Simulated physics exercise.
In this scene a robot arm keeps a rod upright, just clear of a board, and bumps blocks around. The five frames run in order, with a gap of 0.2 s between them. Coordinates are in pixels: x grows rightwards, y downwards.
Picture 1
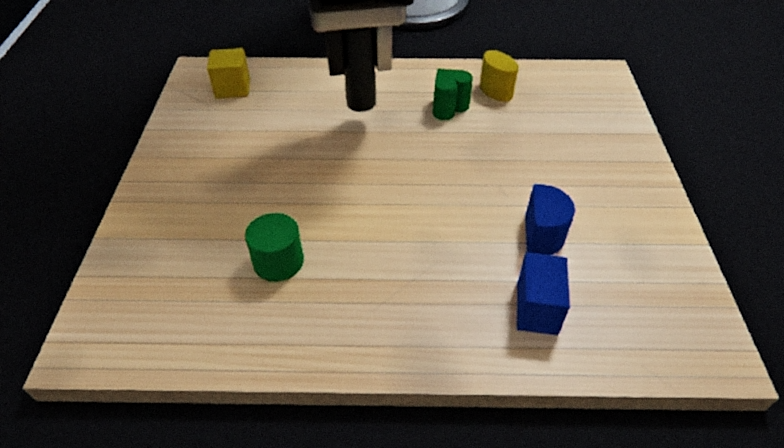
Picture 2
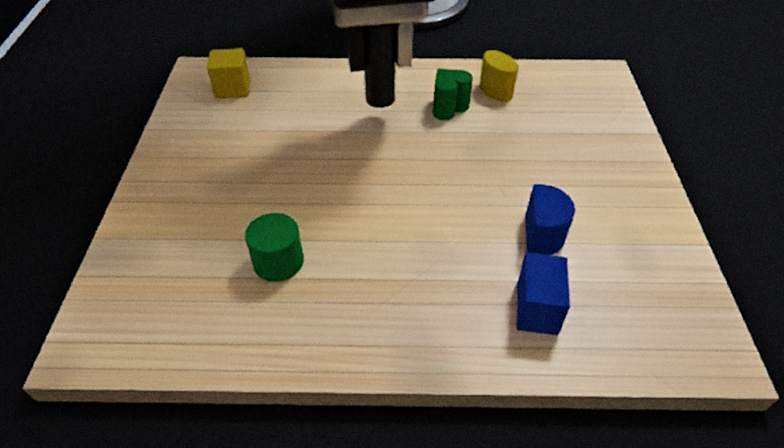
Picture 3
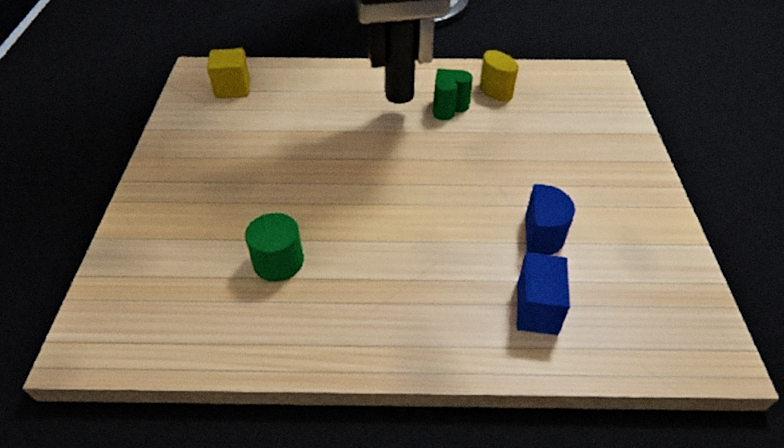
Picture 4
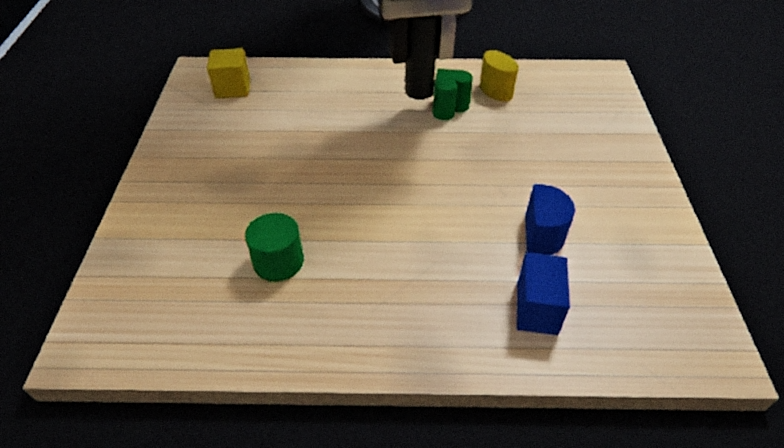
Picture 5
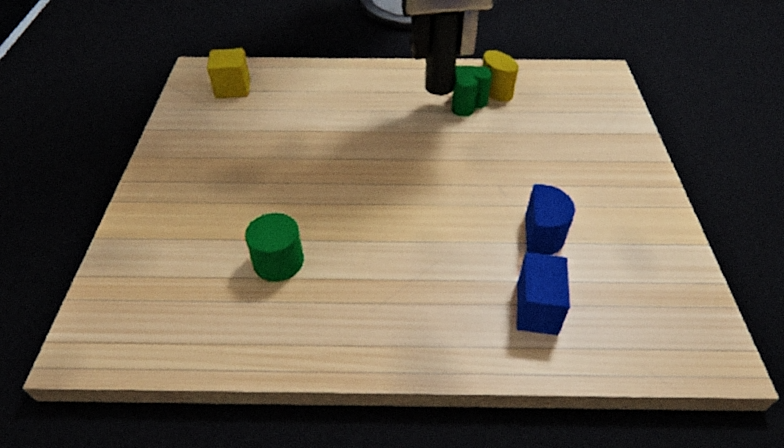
On a wooden board, a dark rod moves right past scattered blocks and pushes a green heart toward a yellow block.
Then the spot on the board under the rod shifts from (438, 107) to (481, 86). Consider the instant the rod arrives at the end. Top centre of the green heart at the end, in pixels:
By then it is at (504, 71).
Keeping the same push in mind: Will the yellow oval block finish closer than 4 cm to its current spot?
Yes, that is how it ends up.
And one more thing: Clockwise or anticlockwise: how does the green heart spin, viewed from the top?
It is turned clockwise.
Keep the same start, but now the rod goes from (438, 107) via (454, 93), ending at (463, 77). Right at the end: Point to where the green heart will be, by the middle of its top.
Most likely (487, 70).
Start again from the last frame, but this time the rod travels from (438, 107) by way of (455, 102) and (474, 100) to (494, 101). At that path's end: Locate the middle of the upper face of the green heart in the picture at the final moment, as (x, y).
Most likely (529, 73).
What follows on the original path. Halfway along, rod (462, 77); green heart (494, 70), turned 25° clockwise; yellow oval block (511, 57), turned 30° anticlockwise.
At the end, rod (484, 67); green heart (504, 71), turned 40° clockwise; yellow oval block (518, 56), turned 25° anticlockwise.
